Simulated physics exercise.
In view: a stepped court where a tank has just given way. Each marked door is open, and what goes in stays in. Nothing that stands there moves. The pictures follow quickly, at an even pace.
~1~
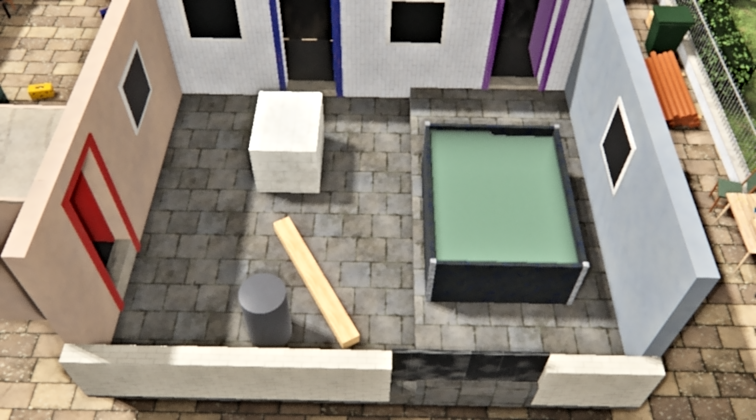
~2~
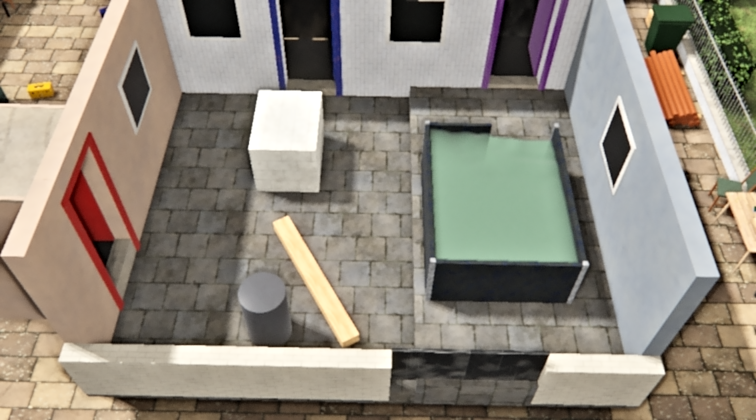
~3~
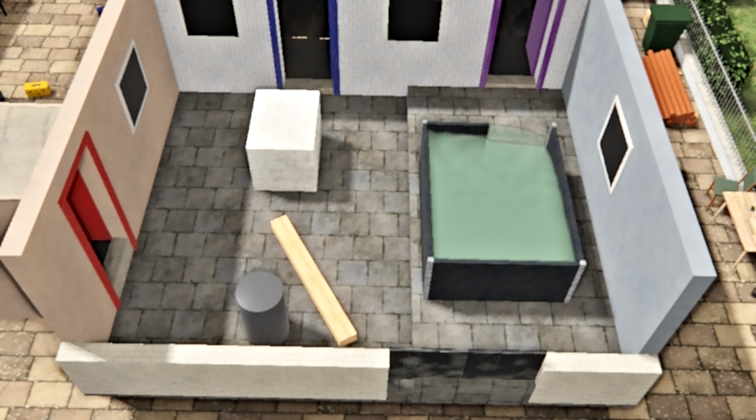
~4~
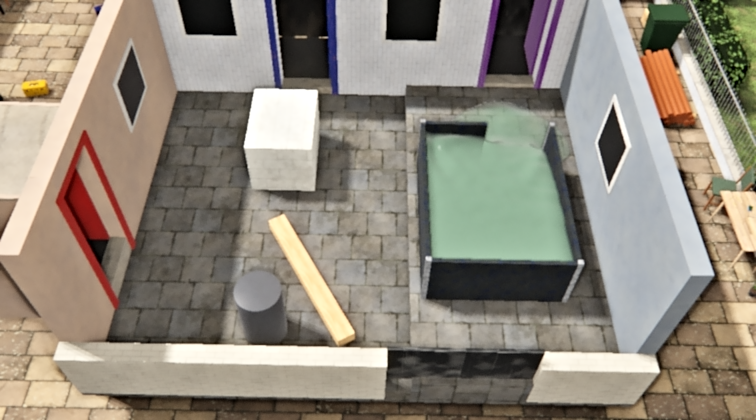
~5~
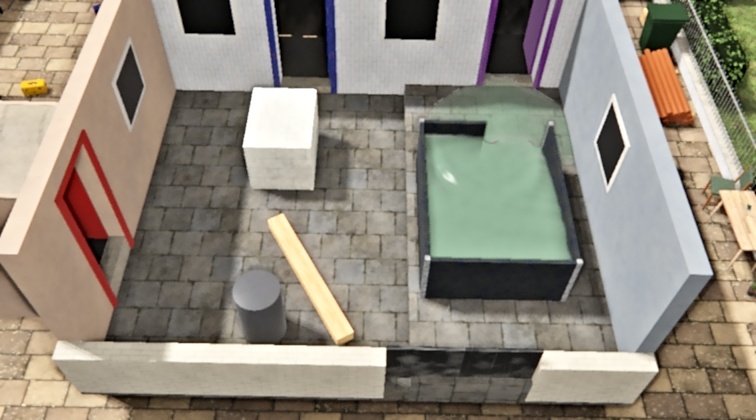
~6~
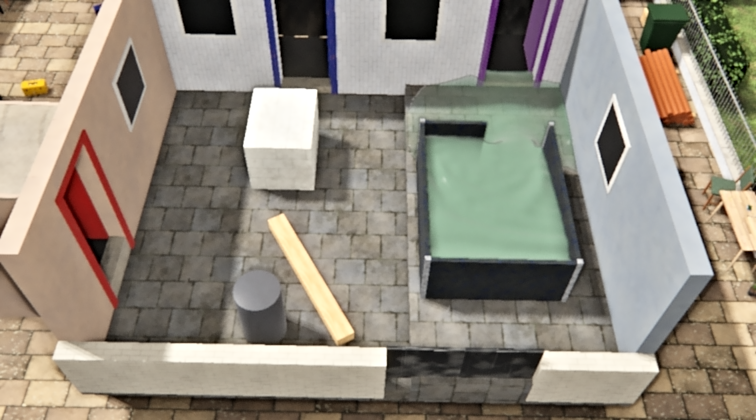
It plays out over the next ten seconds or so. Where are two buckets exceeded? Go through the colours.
In the end: The red door holds within the limit; the blue door holds within the limit; the purple door floods.
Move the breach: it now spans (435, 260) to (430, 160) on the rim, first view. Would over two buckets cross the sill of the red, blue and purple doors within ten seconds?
One by one: Red door takes more; blue door floods; purple door holds.
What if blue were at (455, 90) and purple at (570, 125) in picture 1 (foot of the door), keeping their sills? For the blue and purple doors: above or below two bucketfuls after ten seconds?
One by one: Blue door passes that mark, purple door lets more in.
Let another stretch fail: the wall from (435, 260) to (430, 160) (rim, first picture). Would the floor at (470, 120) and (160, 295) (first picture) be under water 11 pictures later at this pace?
In turn: Dry, covered.
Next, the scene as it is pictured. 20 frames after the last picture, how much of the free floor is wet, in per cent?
Some 45 per cent.
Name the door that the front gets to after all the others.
Last comes the red door.
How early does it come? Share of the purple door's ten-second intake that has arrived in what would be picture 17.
Close to 35 %.
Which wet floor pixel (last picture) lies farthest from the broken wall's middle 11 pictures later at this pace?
Near (217, 92).
A moment on, water covers 15 % of the floor; the red door not reached, the blue door not reached, the purple door far over two buckets in.
Next, water covers 25 % of the floor; the red door not reached, the blue door wet at the sill, nothing in, the purple door far over two buckets in.
Then, water covers 45 % of the floor; the red door not reached, the blue door wet at the sill, nothing in, the purple door far over two buckets in.
Later, water covers 85 % of the floor; the red door wet at the sill, nothing in, the blue door wet at the sill, nothing in, the purple door far over two buckets in.
In the end, water covers 95 % of the floor; the red door wet at the sill, nothing in, the blue door wet at the sill, nothing in, the purple door far over two buckets in.
